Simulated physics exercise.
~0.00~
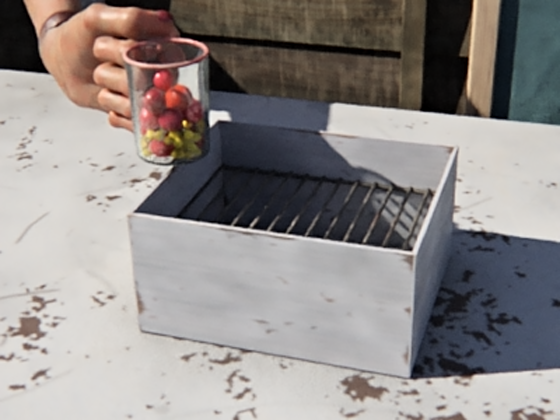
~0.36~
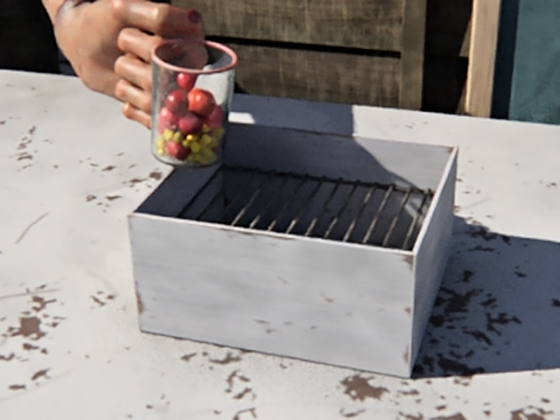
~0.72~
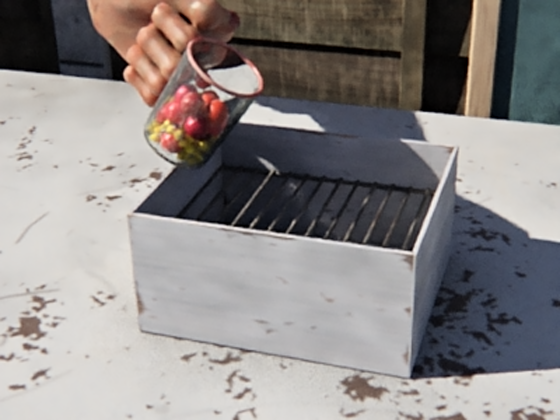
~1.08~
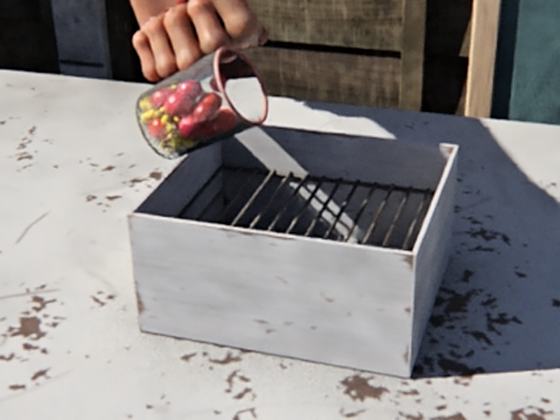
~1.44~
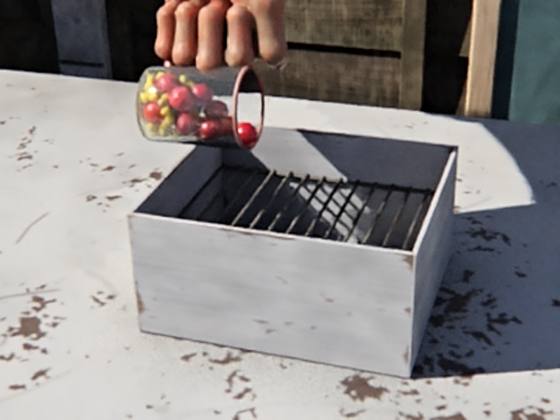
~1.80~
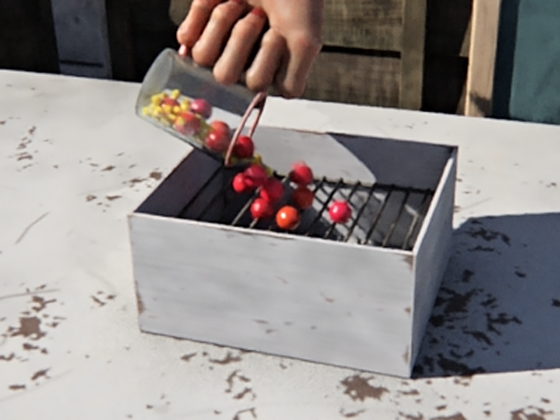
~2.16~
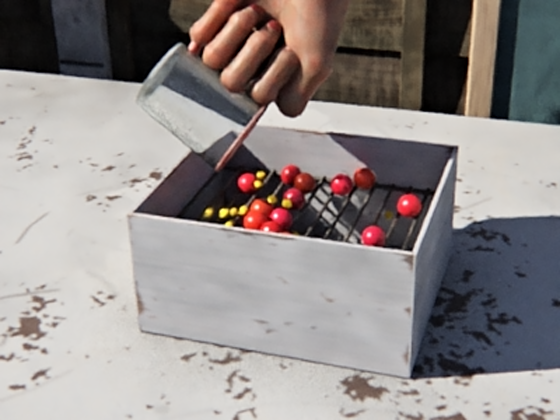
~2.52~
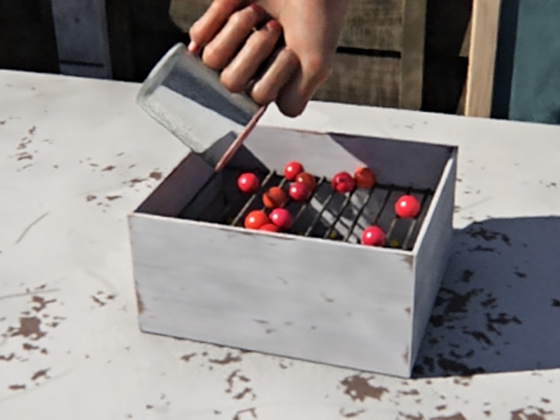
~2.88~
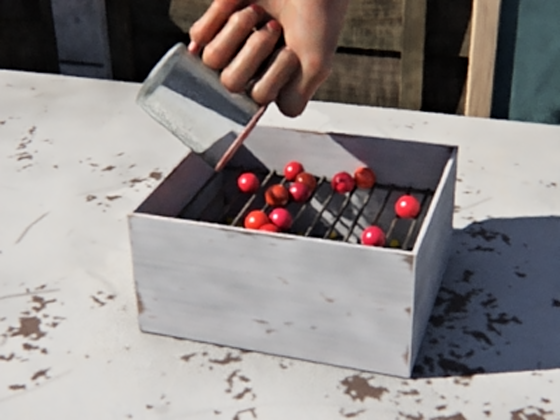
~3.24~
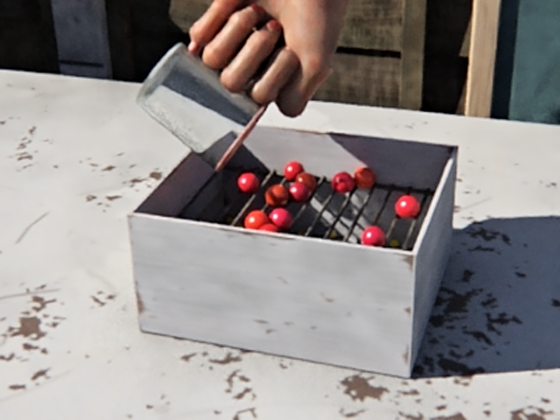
We see a hand tip a clear cup of small yellow pieces and larger red balls over a wire rack in a pale wooden box, pouring them out. The yellow pieces drop through the wires, while the red balls come to rest on top beneath the upturned cup.
